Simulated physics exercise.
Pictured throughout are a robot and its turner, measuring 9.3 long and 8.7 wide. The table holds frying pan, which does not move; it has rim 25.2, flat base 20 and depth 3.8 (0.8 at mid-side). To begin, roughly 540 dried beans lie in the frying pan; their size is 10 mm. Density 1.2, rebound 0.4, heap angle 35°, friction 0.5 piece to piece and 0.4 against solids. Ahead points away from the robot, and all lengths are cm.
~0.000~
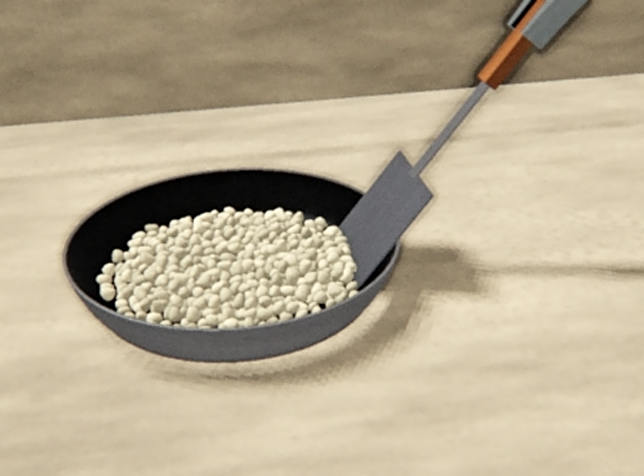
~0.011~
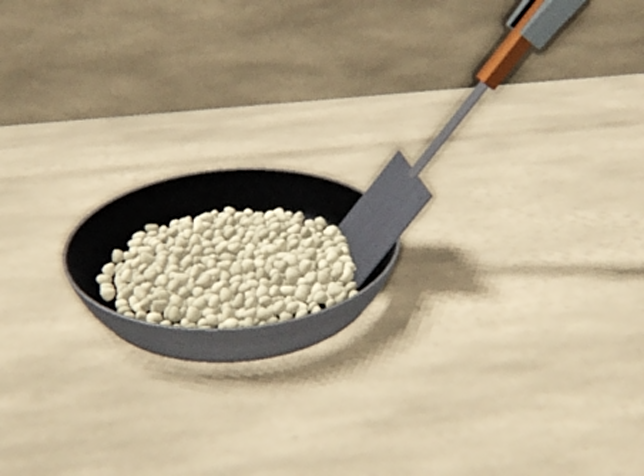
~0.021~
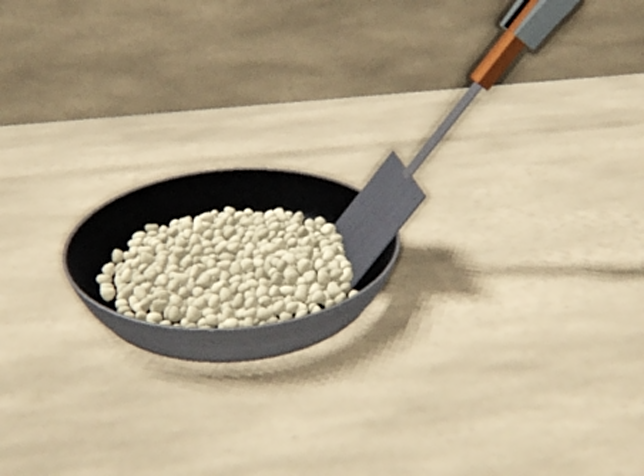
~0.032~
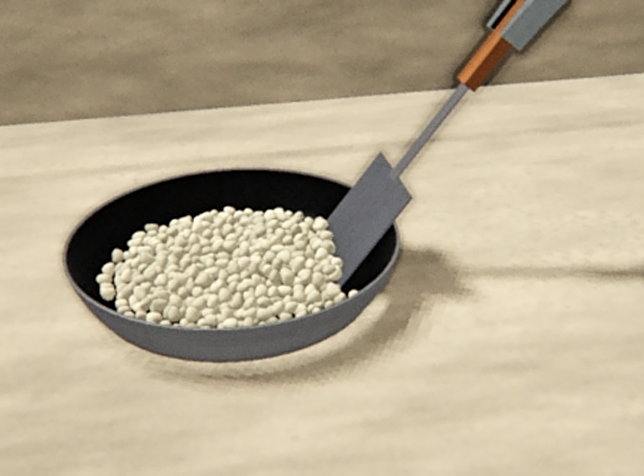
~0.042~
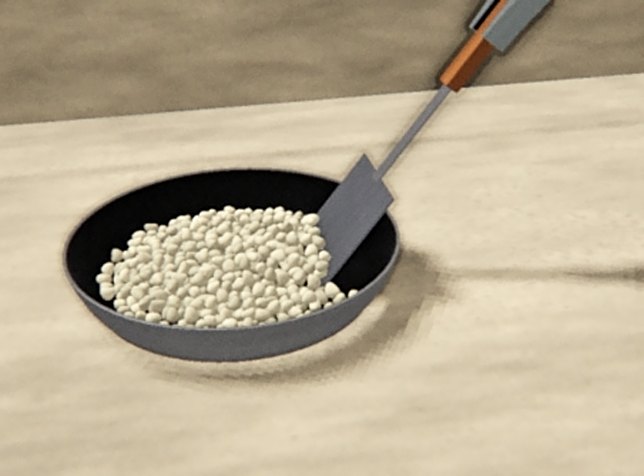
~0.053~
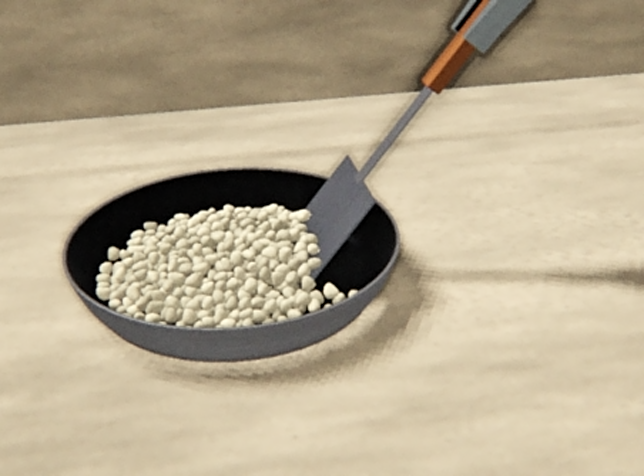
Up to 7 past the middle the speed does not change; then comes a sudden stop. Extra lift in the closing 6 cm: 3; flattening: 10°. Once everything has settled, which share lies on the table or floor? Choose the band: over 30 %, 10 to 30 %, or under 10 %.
10 to 30 %.
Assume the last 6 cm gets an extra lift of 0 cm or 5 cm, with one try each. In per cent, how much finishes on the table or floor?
Roughly 10 % and then 20 %.
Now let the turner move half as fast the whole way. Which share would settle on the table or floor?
Near 0 %.
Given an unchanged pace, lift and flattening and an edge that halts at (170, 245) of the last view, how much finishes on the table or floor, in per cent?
15 %.
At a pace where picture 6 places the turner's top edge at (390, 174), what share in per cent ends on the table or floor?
Roughly 0 per cent.
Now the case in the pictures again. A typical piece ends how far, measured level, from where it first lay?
Some 5 cm.
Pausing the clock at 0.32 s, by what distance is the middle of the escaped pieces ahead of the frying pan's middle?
Some 24 centimetres ahead.
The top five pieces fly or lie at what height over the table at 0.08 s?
Roughly 5 centimetres.
By 0.08 s, sloping 52°, highest piece 5 above the table; 538 in the frying pan.
By 0.10 s, sloping 49°, highest piece 7 above the table; 538 in the frying pan.
By 0.32 s, sloping 42°, highest piece 5 above the table; 428 in the frying pan, 109 on the table or floor, 1 on the blade or in flight.
By 1.37 s, sloping 42°, highest piece 4 above the table; 428 in the frying pan, 110 on the table or floor.
Final count, 428 in the frying pan, 110 on the table or floor. That is 20 % on the table or floor.
